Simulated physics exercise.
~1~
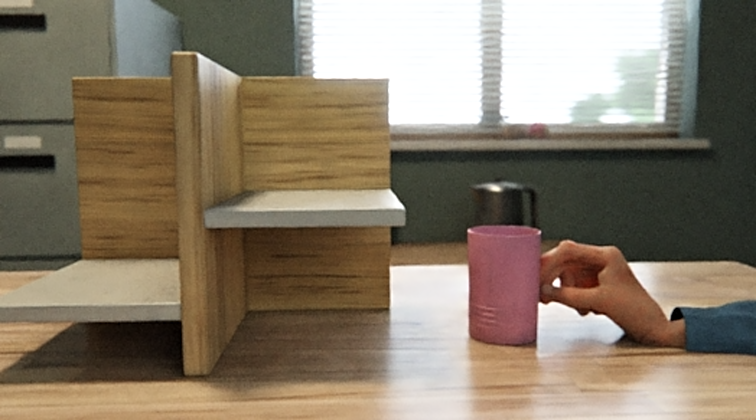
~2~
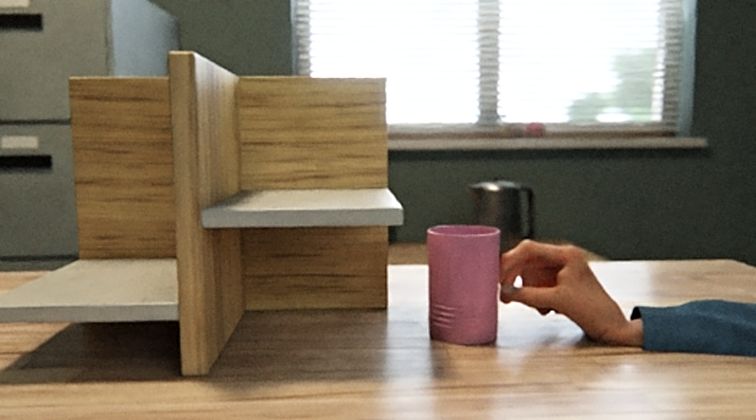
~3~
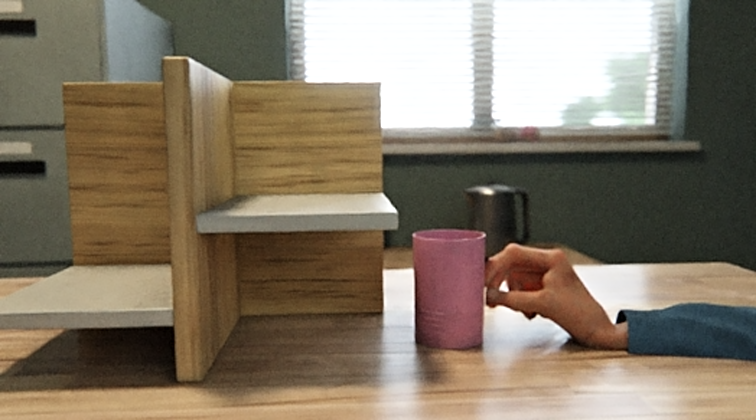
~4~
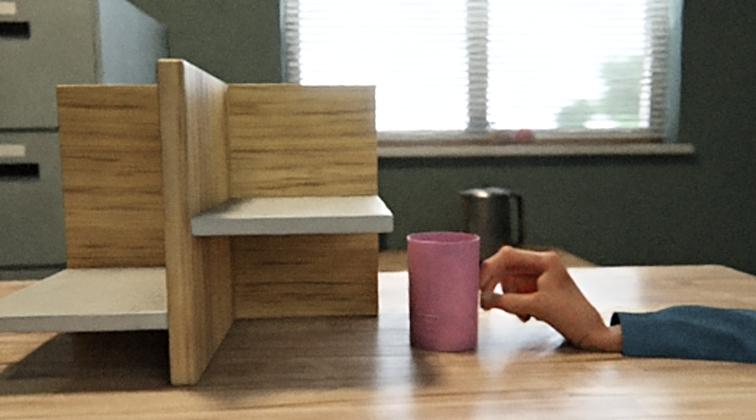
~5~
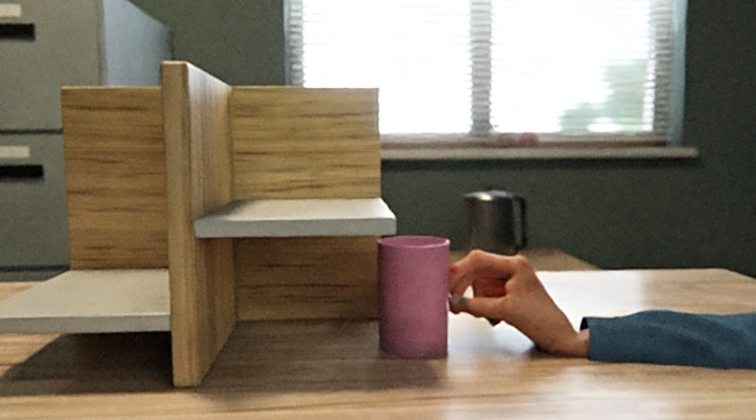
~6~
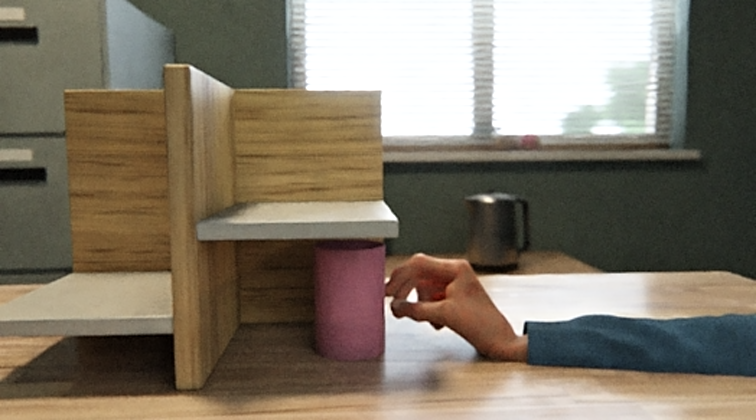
A pink beaker stands upright on a wooden tabletop at the right, held at its side by a hand in a blue sleeve, seen from table level by a slightly swaying camera. To the left is a small wooden rack with pale grey shelves, and behind are grey cabinets, a bright window with blinds and a metal kettle. The hand slides the beaker left, pauses briefly near the rack, then pushes it on to the opening below the right-hand shelf. The beaker slips beneath the ledge and ends upright underneath it, the hand just outside.
